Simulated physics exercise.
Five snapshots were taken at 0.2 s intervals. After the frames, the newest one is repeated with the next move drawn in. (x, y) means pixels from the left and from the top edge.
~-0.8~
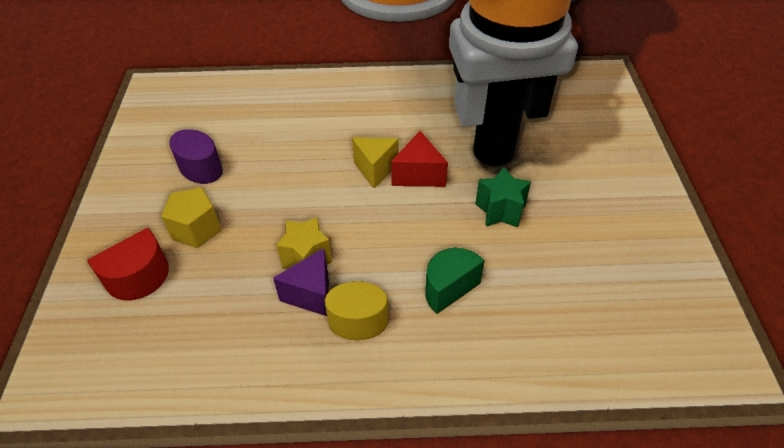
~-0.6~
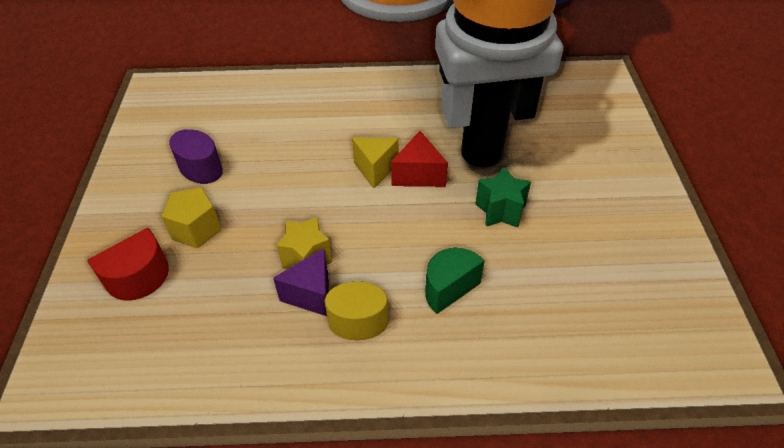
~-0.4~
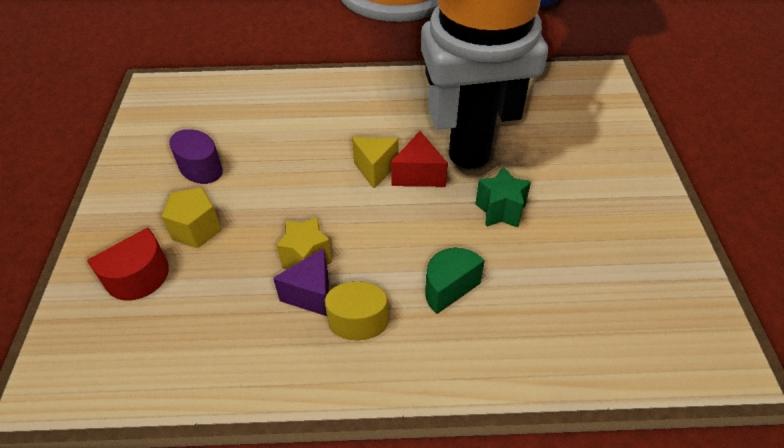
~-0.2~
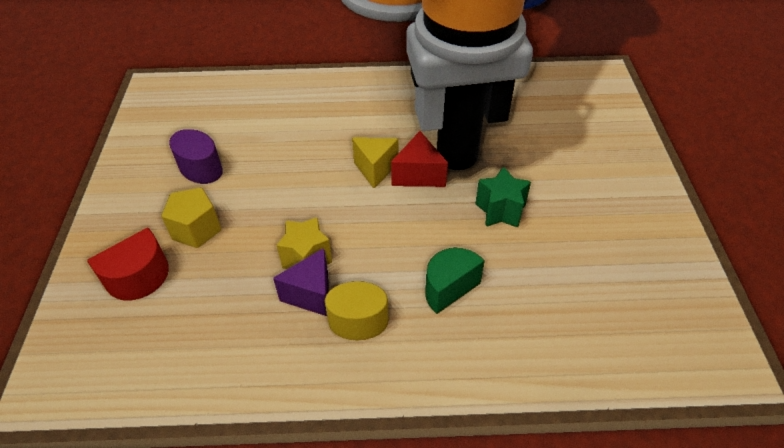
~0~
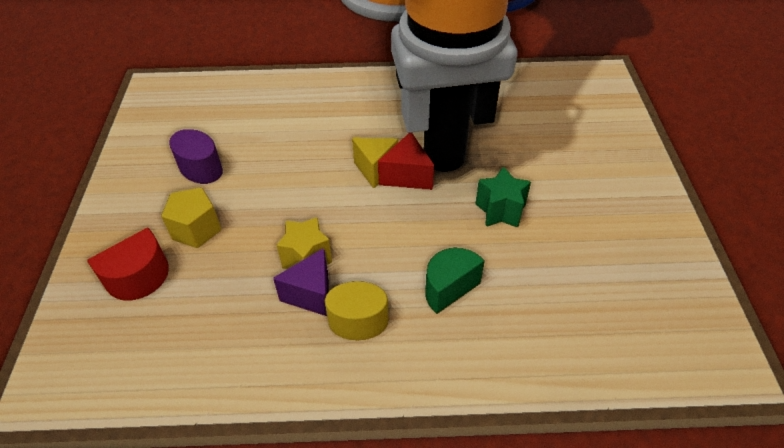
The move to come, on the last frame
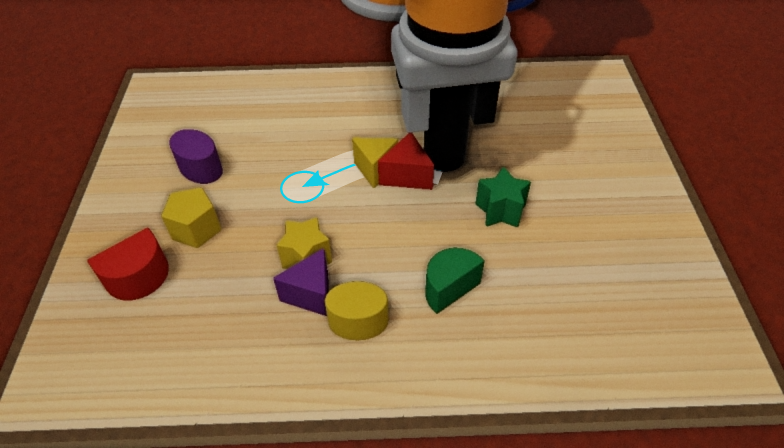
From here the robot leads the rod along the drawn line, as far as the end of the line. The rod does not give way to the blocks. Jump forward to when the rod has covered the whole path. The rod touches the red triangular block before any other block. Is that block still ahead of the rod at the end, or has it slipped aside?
The rod no longer has it in front.
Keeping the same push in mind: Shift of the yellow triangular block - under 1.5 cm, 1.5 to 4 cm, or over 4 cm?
My answer is that it shifts over 4 cm.
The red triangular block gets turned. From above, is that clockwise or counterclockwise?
The block turns counter-clockwise.
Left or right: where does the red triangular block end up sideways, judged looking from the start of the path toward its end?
It moves over to the left.
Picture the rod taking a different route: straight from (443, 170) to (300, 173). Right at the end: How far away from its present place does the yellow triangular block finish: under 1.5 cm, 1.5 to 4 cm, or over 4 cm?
The answer will be the long band, over 4 cm.
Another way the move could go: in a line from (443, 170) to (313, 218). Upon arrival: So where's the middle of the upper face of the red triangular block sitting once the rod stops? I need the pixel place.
In the picture, it is at (282, 174).
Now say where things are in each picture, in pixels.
In the first frame, tip of the rod at (494, 152), middles of tops, yellow triangular block at (374, 146), red triangular block at (420, 150), green star at (506, 186).
In the second frame, rod at (482, 153), nothing pushed.
In the third frame, rod at (470, 155), nothing pushed.
In the fourth frame, rod at (457, 156), nothing pushed.
In the fifth frame, rod at (444, 158), yellow triangular block at (374, 146), red triangular block at (408, 151), green star at (506, 186).
The line goes from (443, 170) over (395, 160) and (347, 167) to (302, 187).
What follows on the original path. One third of the way, rod at (394, 148); yellow triangular block at (348, 142), turned 20° anticlockwise; red triangular block at (373, 158), turned 20° anticlockwise.
Two thirds of the way, rod at (346, 155); yellow triangular block at (308, 146), turned 30° anticlockwise; red triangular block at (349, 169), turned 75° anticlockwise.
At the end, rod at (300, 175); yellow triangular block at (263, 157), turned 15° anticlockwise; red triangular block at (344, 174), turned 95° anticlockwise; green star unmoved.
